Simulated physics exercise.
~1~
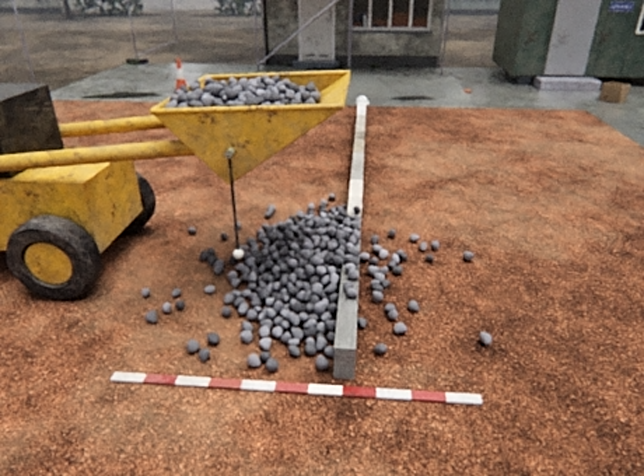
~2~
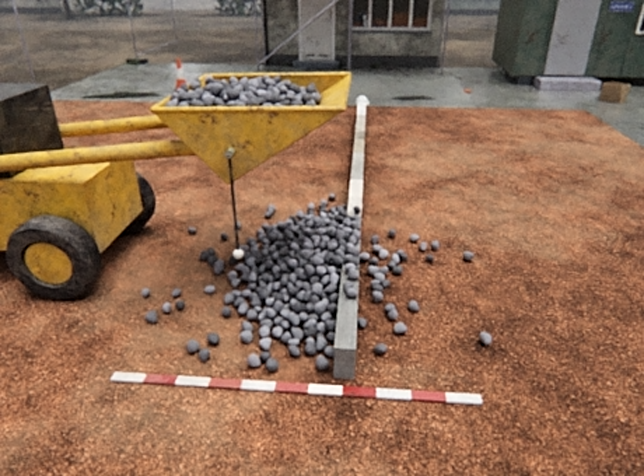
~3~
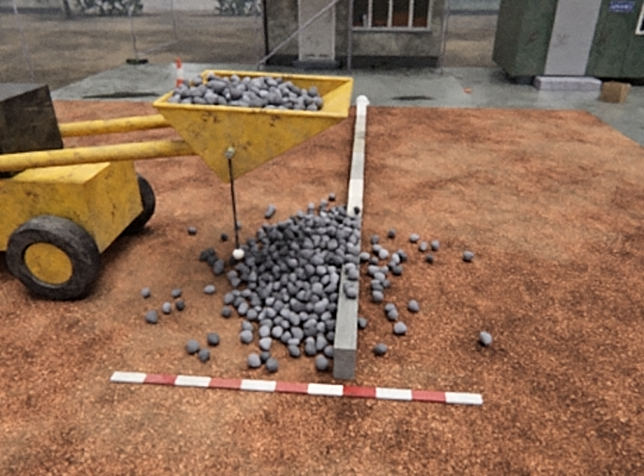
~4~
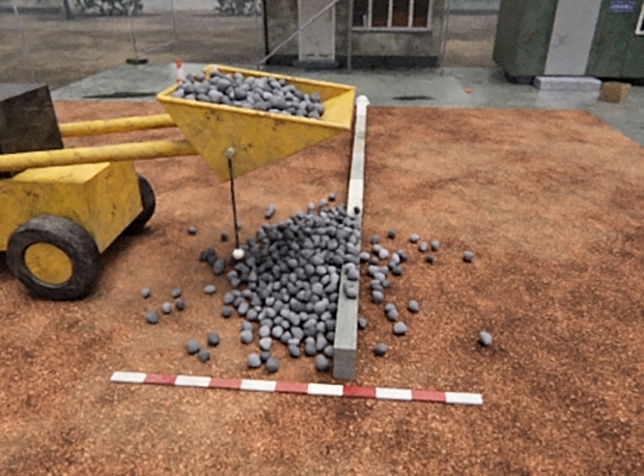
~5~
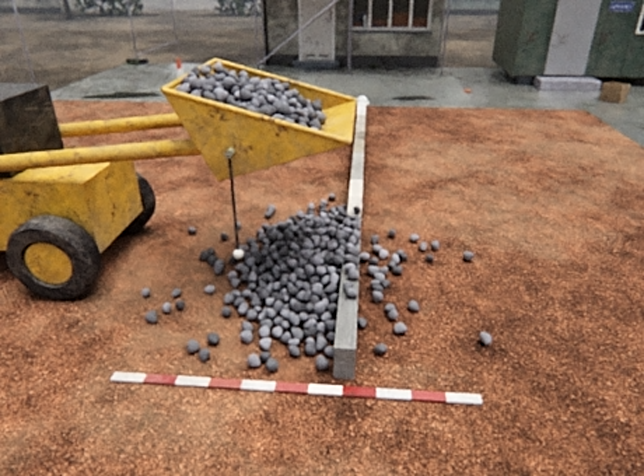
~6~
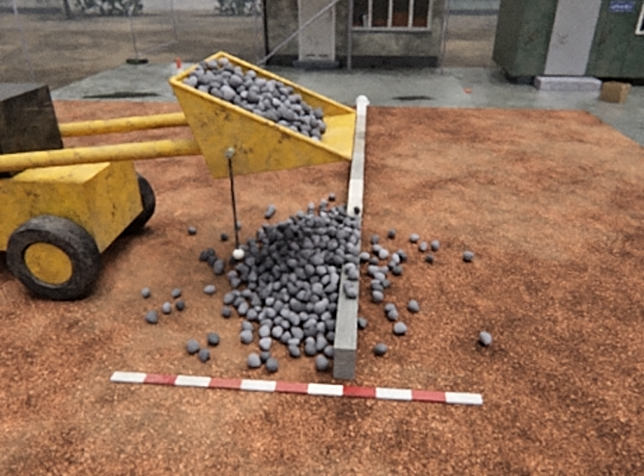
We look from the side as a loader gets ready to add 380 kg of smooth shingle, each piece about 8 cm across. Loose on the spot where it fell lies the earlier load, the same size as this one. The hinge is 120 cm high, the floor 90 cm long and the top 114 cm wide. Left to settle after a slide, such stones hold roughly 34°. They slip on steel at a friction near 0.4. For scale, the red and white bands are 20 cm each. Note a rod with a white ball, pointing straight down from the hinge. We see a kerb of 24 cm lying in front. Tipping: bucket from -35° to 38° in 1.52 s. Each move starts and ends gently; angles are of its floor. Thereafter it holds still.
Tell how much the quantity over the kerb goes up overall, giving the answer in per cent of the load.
It goes up by roughly 78 per cent.
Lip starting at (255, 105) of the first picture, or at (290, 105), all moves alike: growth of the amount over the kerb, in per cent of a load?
Case one about 0 %, case two about 20 %.
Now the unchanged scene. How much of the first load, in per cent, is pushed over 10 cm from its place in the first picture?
About 5 per cent.
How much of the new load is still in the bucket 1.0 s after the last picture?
Some 35 percent, roughly.
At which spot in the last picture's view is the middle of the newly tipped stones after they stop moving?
Near (404, 265).
Then, 0.5 s after the last picture the floor is at 27°; in per cent of one load, 99 in the bucket, 96 on this side of the kerb, 5 over the kerb; the foremost stones are at (433, 265).
Then, 1.0 s after the last picture the floor is at 38°; in per cent of one load, 37 in the bucket, 131 on this side of the kerb, 32 over the kerb; the foremost stones are at (443, 270).
Then, 1.4 s after the last picture the floor is at 38°; in per cent of one load, 5 in the bucket, 128 on this side of the kerb, 68 over the kerb; the foremost stones are at (501, 289).
Then, 4.0 s after the last picture the floor is at 38°; in per cent of one load, 0 in the bucket, 117 on this side of the kerb, 83 over the kerb; the foremost stones are at (589, 293). Net gain over the kerb, 78.
